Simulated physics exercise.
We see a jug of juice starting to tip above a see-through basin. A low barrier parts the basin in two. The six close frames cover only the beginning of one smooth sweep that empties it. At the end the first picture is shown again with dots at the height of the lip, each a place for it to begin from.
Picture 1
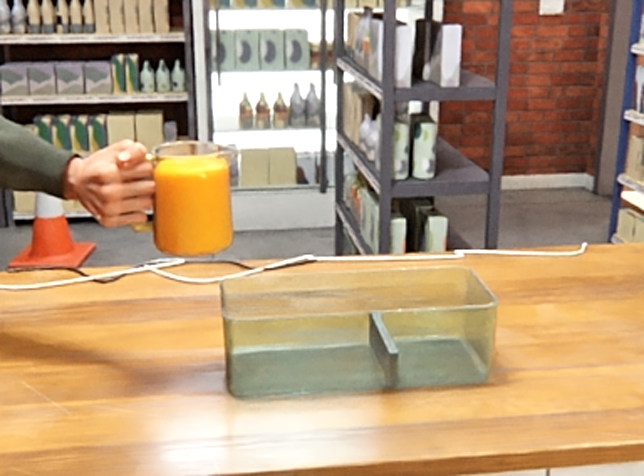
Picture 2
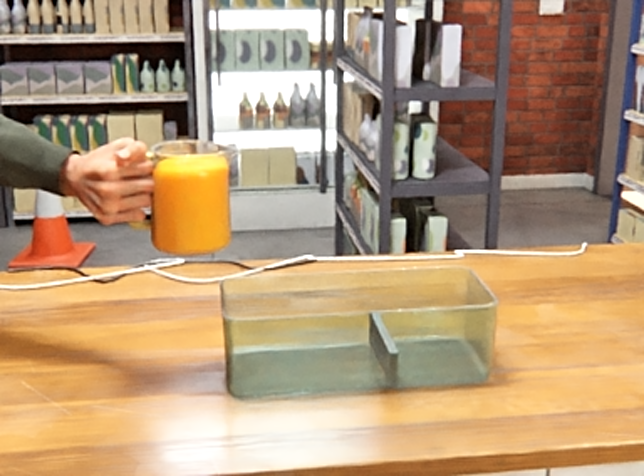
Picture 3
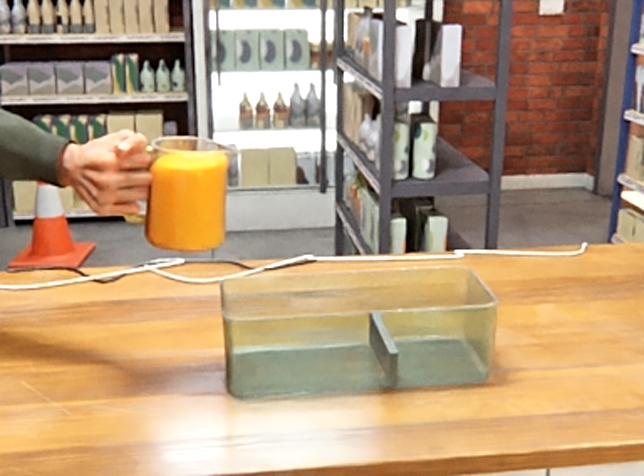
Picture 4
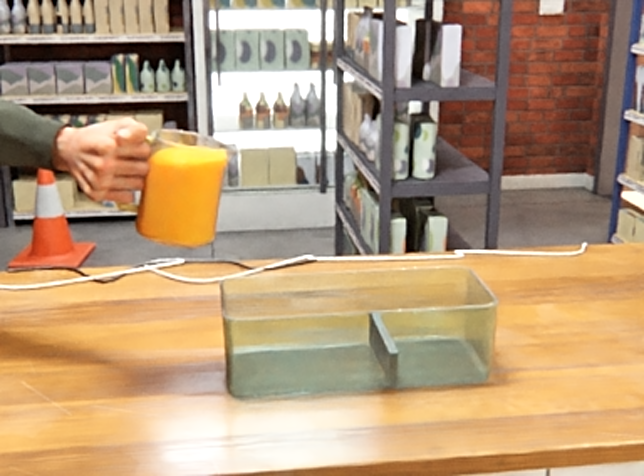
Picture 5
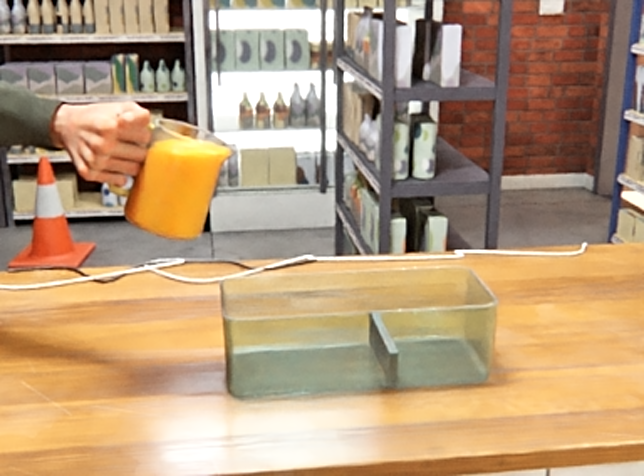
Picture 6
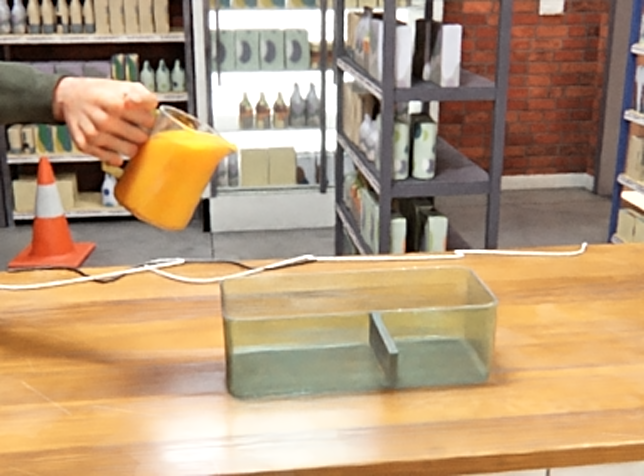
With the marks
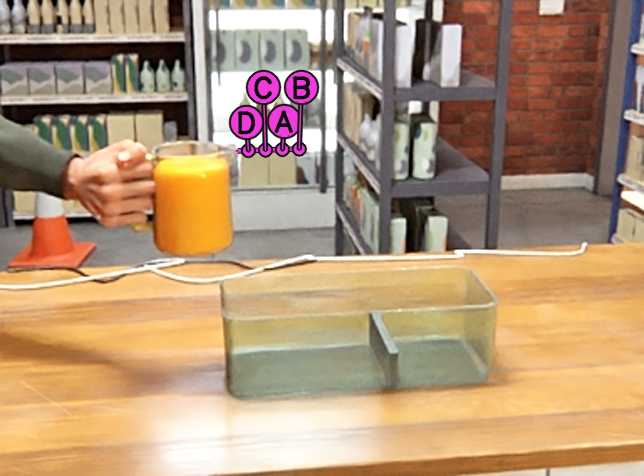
A hand reaching in from the left holds a clear jug of orange juice upright above a wooden counter, then gradually tilts it to the right, with nothing leaving it. Below and to the right sits an empty-looking see-through greenish basin, split by a low barrier, with a white cord behind it. The unmoving view faces shop shelves, a brick wall and an orange-and-white cone.
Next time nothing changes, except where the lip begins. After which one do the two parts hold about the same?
The best spot is A.
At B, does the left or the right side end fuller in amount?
More ends on the right.
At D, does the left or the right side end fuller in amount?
More ends on the left.
In magenta, A at (282, 149); B at (299, 149); C at (265, 150); D at (248, 150).
With A, about 50 % ends left of the wall and 46 % right of it; 4 % is lost outside.
With B, about 20 % ends left of the wall and 75 % right of it; 5 % is lost outside.
With C, about 81 % ends left of the wall and 13 % right of it; 6 % is lost outside.
With D, about 82 % ends left of the wall and 5 % right of it; 13 % is lost outside.
